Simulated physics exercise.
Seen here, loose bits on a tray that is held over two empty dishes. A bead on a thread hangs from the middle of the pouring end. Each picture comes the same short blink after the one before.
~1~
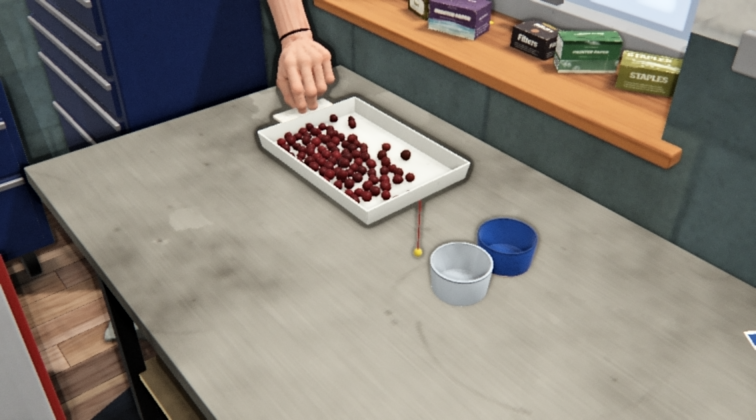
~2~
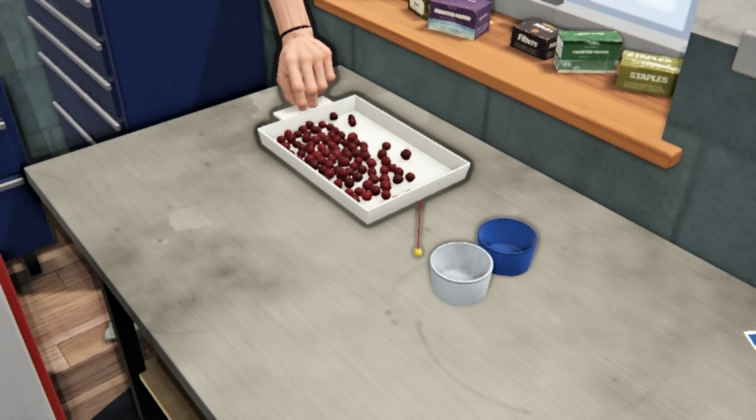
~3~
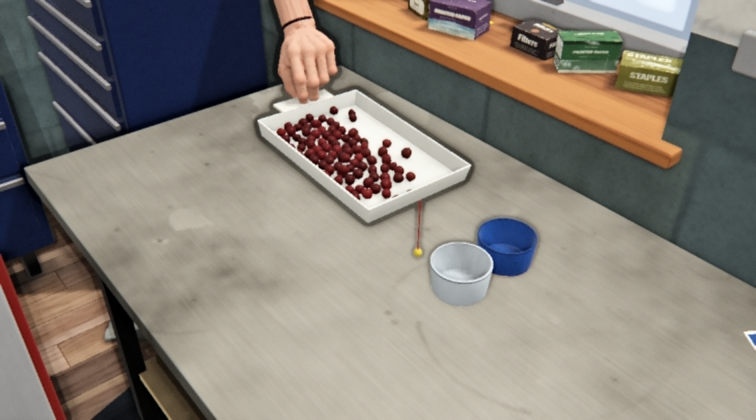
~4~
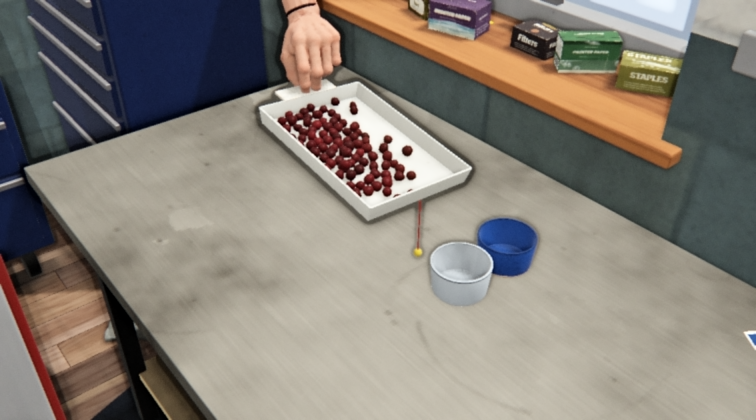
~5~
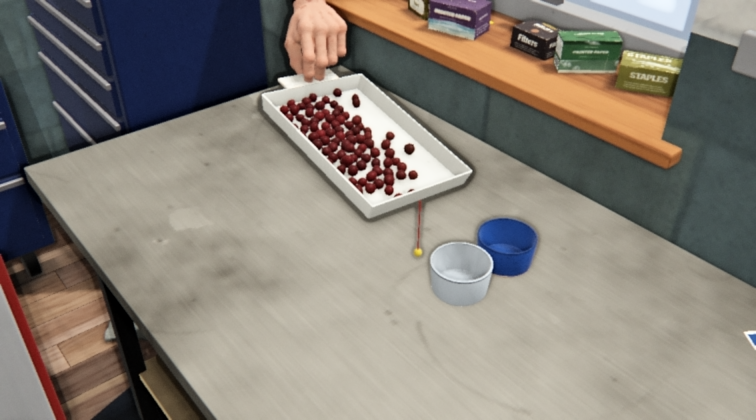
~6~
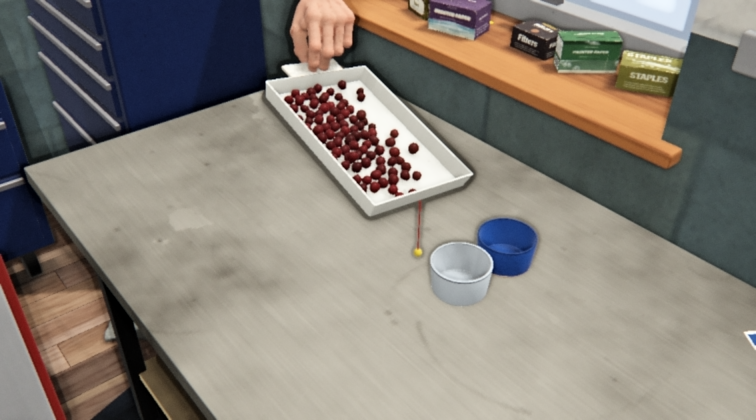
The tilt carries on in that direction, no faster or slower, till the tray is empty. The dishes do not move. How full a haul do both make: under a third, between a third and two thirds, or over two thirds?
In the dishes lies between a third and two thirds of it.
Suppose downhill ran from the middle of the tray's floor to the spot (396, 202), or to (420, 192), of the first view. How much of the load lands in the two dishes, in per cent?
Roughly 10 per cent, and 30 per cent.
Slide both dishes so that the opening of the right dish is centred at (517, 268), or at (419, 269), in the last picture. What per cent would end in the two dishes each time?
Roughly 10 per cent, and 0 per cent.
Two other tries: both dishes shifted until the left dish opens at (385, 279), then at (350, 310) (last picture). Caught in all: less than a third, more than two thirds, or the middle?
At the first place under a third, at the second under a third.
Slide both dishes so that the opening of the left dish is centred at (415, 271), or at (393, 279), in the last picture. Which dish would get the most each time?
First the right dish, then the dish on the right.
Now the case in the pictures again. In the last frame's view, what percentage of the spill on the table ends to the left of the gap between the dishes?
Roughly 70 in a hundred.
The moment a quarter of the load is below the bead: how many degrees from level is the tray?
At some 110 degrees.
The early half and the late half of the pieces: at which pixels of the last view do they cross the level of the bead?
Early half (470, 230), late half (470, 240).
Soon, tray tipped steeply; nearly all on the tray; a stray few in the left dish; a stray few in the air.
A while on, tray tipped past a quarter turn; most on the tray; a small part in the left dish; a small part outside both; a stray few in the air.
Towards the end, tray tipped past a quarter turn; about half in the left dish; a small part in the right dish; about half outside both.
Finally, tray tipped past a quarter turn; about half in the left dish; a small part in the right dish; about half outside both.
